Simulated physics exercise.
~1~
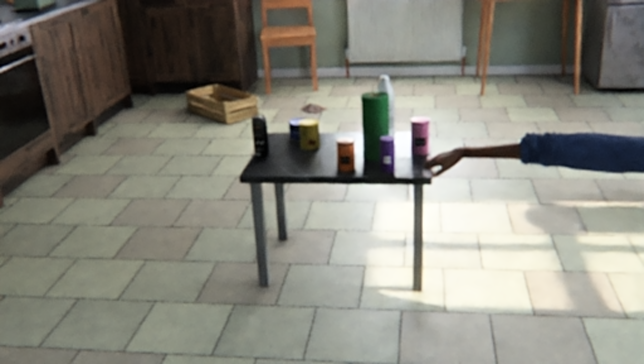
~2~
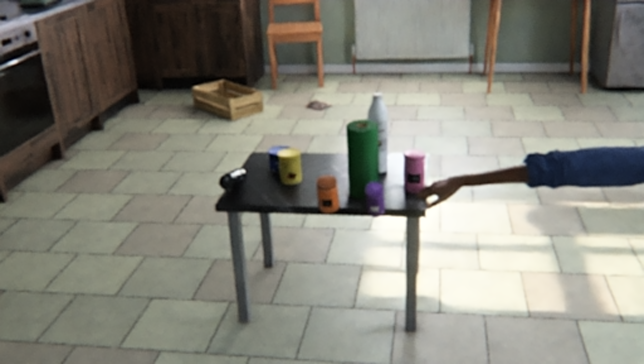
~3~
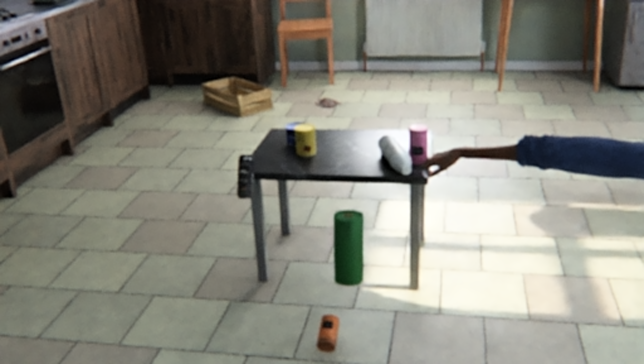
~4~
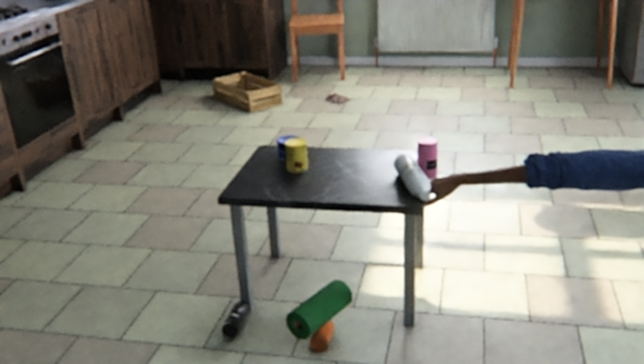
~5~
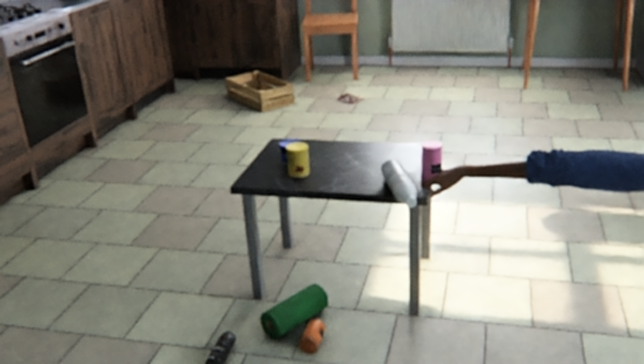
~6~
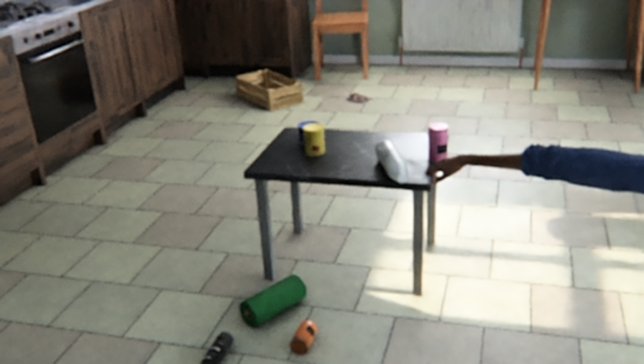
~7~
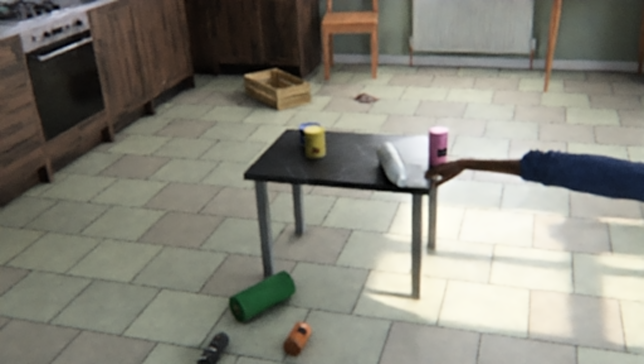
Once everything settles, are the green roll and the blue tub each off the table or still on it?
The green roll goes over the edge and ends up on the floor, while the blue tub stays on the table.
In a kitchen, a small dark table jerked about with a hand at its edge, sending the orange and purple jars, green roll and black can to the floor; the white bottle toppled on top, while the yellow, pink and blue containers stayed standing.
